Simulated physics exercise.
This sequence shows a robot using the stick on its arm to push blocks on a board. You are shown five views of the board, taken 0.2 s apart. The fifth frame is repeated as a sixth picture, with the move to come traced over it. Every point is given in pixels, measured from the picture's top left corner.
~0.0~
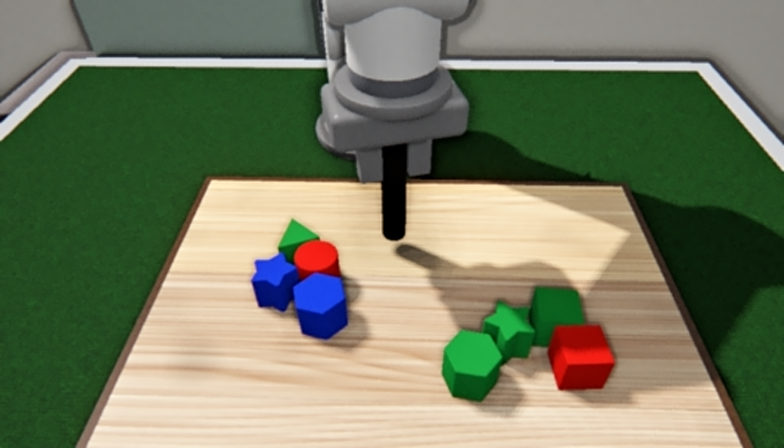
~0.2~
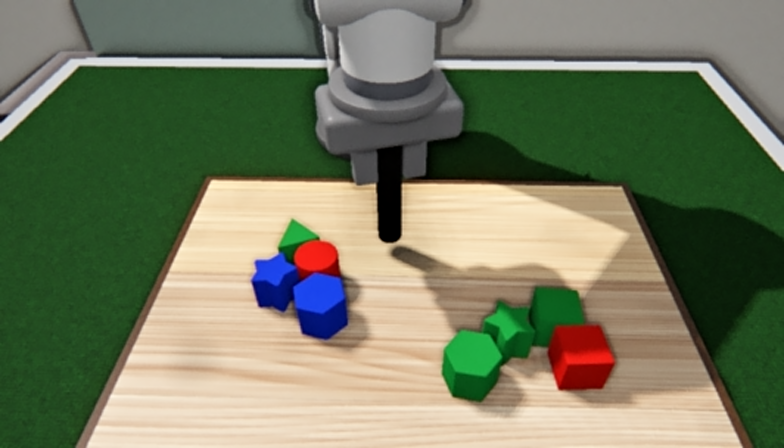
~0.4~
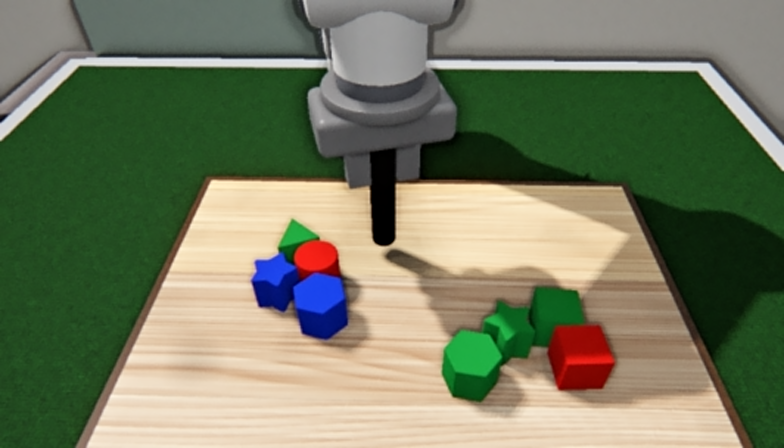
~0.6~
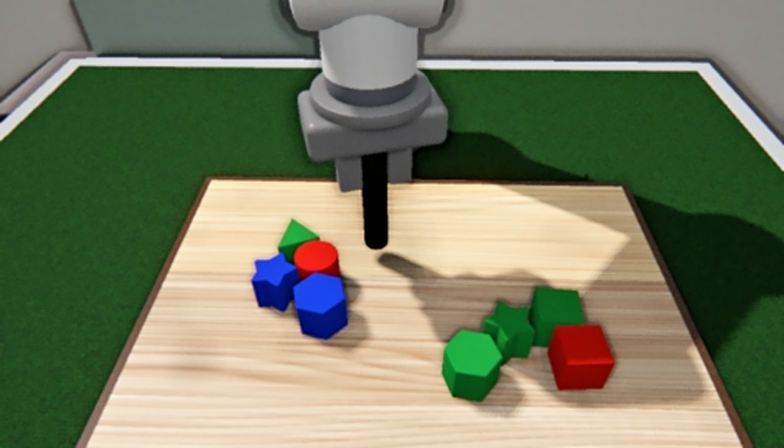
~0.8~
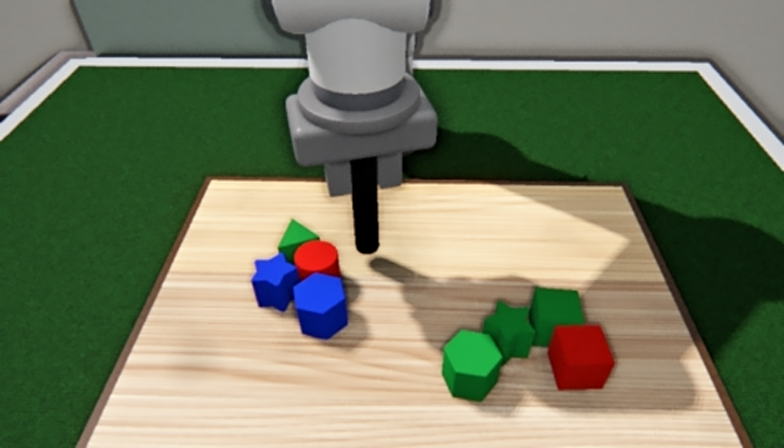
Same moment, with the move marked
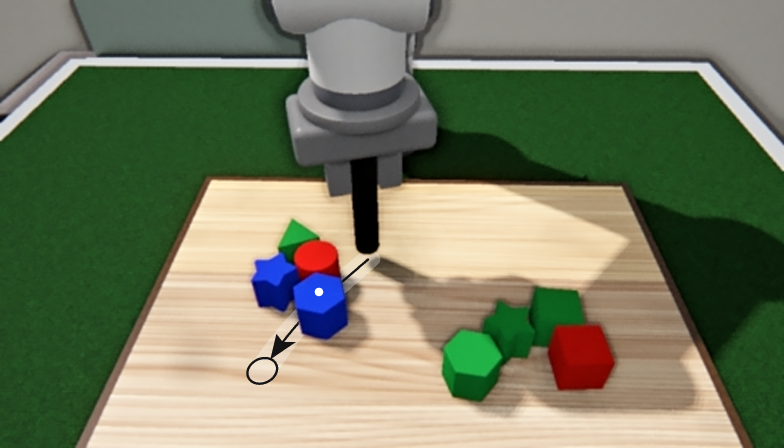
At first, a robot arm holds its black stick upright near the back of a wooden board, between a cluster of blue, red and green blocks on the left and green and red ones on the right. The stick then drifts slightly left and forward, nearing the red round block, while every block stays still.
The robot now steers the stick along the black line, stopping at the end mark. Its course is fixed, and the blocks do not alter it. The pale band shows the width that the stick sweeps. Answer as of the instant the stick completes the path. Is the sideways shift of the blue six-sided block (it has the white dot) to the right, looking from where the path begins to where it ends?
No.
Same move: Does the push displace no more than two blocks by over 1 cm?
It seems not.
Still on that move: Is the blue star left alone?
It seems not.
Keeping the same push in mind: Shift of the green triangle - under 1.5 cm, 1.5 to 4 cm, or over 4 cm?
Covers under 1.5 cm.
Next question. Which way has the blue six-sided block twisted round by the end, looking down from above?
The sense of turning is anti-clockwise.
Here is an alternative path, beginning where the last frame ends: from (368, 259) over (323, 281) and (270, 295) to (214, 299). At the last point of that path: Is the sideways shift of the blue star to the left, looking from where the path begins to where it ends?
Yes, it checks out.
The drawn path runs from (368, 259) by way of (314, 306) to (262, 371); the dot is on the blue six-sided block.
The first path, step by step. One third of the way, stick (331, 278); blue star (250, 272), turned 20° clockwise; red round block (293, 267); blue six-sided block (312, 299), turned 35° anticlockwise.
Two thirds of the way, stick (293, 315); blue star (227, 272), turned 70° clockwise; red round block (257, 289); blue six-sided block (300, 330), turned 90° anticlockwise.
At the end, stick (259, 359); blue star (226, 272), turned 75° clockwise; green triangle not moved; red round block (253, 293); blue six-sided block (297, 350), turned 140° anticlockwise.
